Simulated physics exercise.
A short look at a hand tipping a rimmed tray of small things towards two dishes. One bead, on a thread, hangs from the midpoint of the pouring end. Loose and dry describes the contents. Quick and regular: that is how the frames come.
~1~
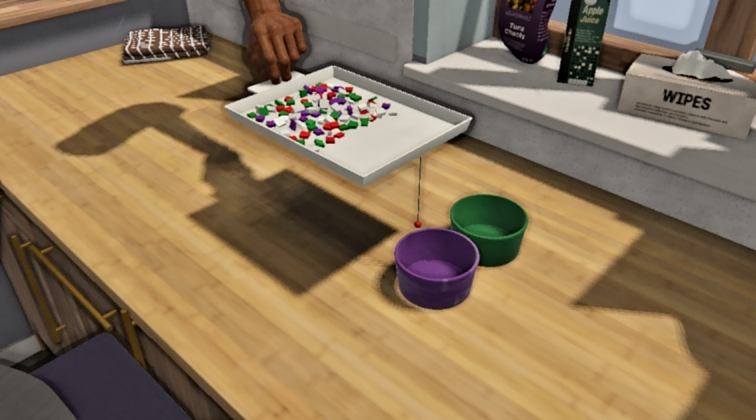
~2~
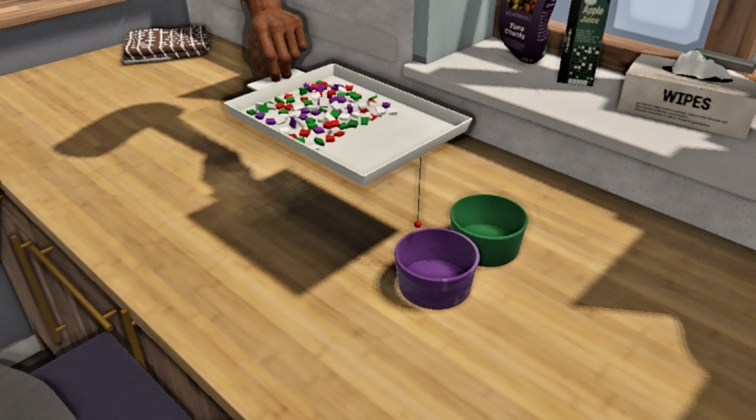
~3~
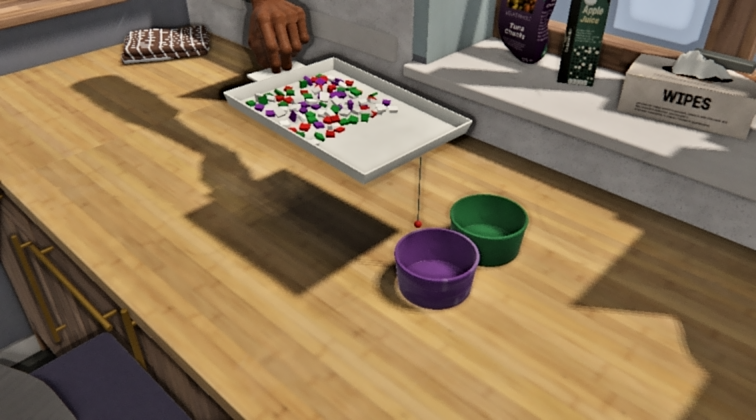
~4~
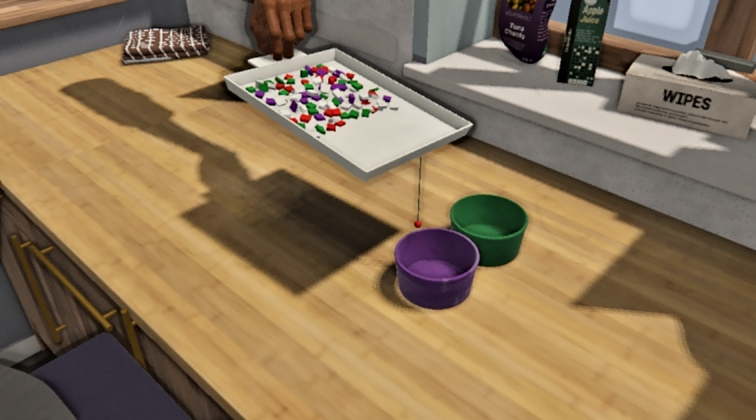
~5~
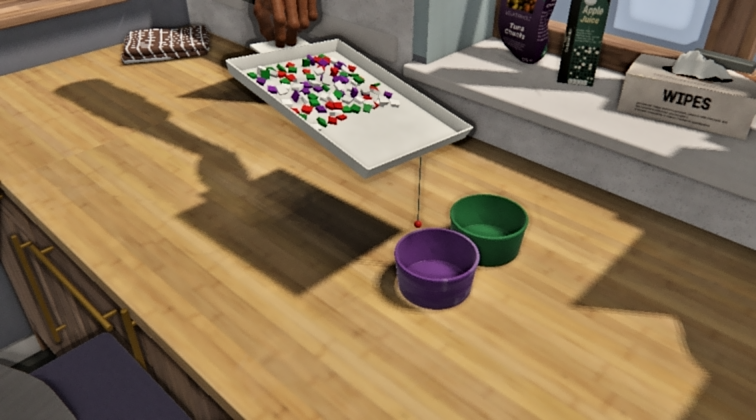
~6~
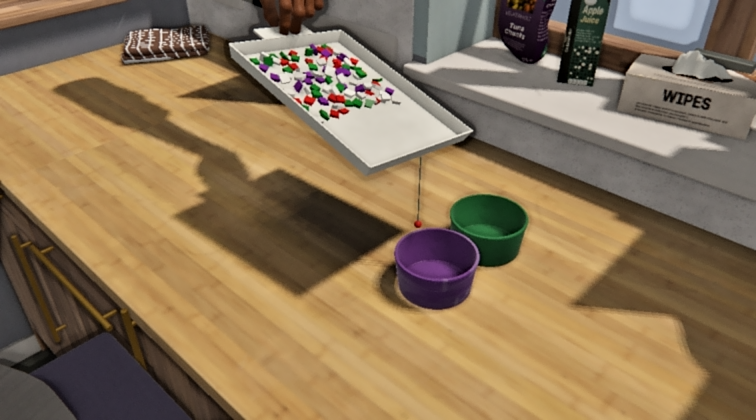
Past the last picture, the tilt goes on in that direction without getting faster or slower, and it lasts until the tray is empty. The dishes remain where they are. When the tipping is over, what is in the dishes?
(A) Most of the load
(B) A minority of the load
A.
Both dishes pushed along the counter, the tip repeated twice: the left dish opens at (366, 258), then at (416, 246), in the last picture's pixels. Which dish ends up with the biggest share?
First the right one, then the right one.
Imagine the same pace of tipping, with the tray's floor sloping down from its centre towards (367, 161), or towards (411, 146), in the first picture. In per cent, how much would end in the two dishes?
The first comes to 10 %, while the second comes to 80 %.
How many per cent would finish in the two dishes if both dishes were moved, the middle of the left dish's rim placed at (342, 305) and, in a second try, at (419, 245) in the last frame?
About 0 and 90 per cent respectively.
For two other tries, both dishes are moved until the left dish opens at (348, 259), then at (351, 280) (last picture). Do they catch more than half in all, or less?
The first place gets a lesser share, the second a lesser share.
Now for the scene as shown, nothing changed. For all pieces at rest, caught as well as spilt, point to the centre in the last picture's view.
About pixel (473, 237).
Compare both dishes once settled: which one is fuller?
The one to the right.
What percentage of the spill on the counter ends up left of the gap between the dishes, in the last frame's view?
Around 90 per cent, I reckon.
Soon after the last picture, tray tipped steeply; nearly all on the tray; a stray few in the air.
A little later, tray tipped right over; about a quarter on the tray; about two thirds in the right dish; a small part outside both; a small part in the air.
Later still, tray tipped past a quarter turn; a stray few in the left dish; about two thirds in the right dish; about a third outside both.
At rest, tray tipped past a quarter turn; a stray few in the left dish; about two thirds in the right dish; about a third outside both.
